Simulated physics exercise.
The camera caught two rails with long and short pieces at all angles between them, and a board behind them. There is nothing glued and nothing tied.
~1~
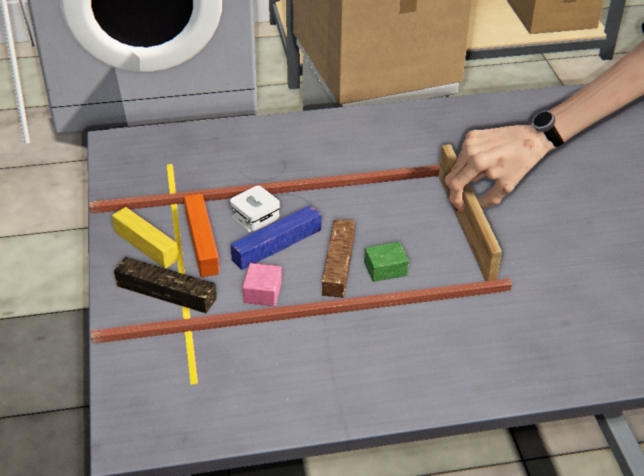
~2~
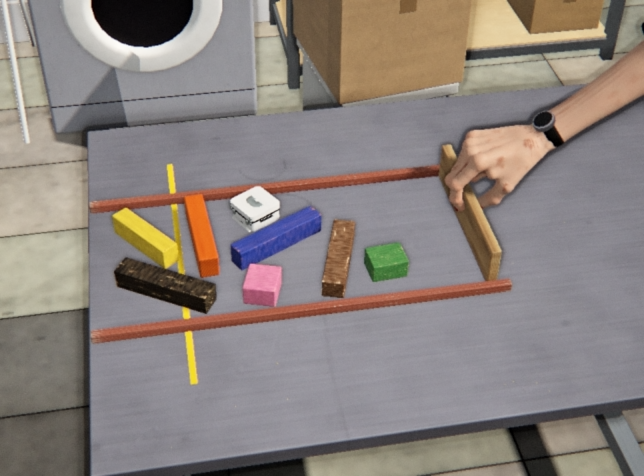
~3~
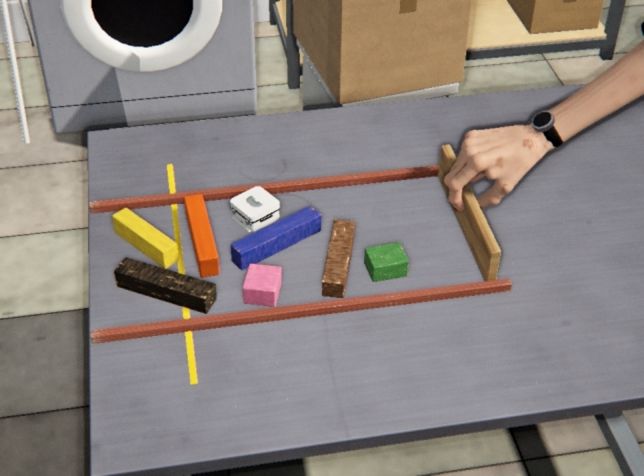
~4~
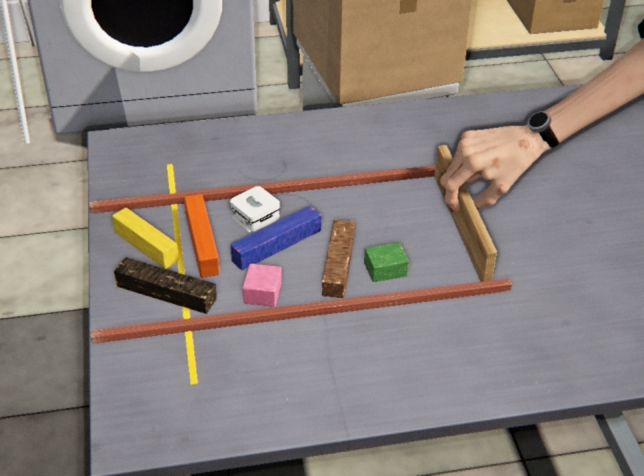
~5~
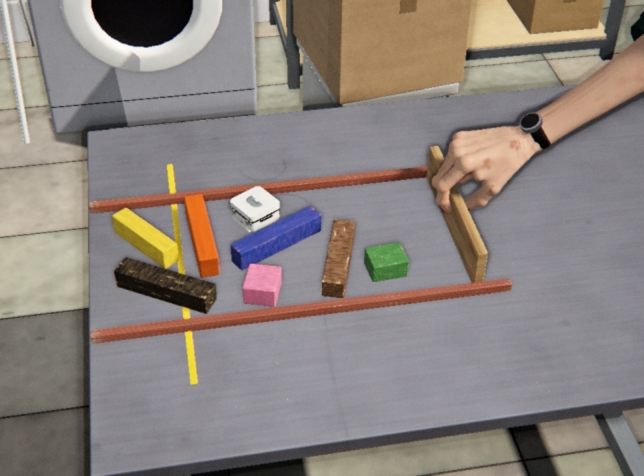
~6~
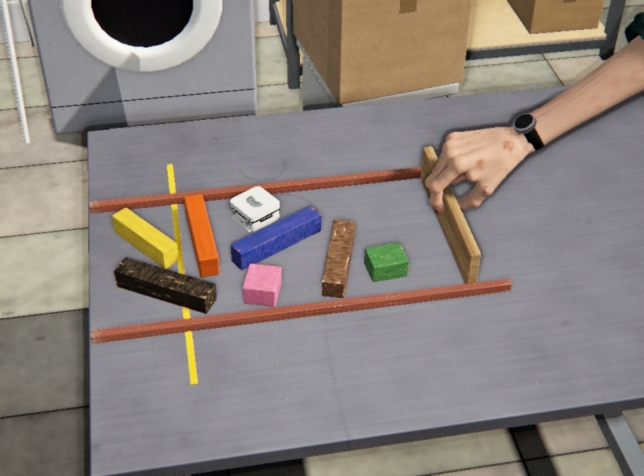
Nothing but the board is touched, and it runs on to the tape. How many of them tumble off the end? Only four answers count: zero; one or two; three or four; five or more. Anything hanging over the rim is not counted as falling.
The board is going to sweep off no more than two, but at least one.
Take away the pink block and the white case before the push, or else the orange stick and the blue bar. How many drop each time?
The count is 0 in one try and 1 in the other, in that order.
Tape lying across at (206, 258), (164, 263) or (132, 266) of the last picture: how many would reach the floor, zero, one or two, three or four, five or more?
Going tape by tape, I get either one or two, then three or four, then three or four.
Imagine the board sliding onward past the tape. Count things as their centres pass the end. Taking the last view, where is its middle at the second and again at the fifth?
At (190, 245) for the second, at (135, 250) for the fifth.
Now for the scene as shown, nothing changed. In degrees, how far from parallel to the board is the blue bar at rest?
About 35 degrees.
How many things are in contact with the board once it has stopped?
It's 2 of them.
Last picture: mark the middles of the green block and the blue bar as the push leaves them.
I'd say approximately (165, 292) and then (142, 245).
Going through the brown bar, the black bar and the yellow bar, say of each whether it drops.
Here's how it ends: The brown bar holds its spot, the black bar goes down and the yellow bar goes down.
Soon after, none off yet; yellow bar at rest near (145, 238); black bar at rest near (165, 285); orange stick at rest near (201, 234).
At rest, the number that fall off is one or two; fallen, black bar and yellow bar.
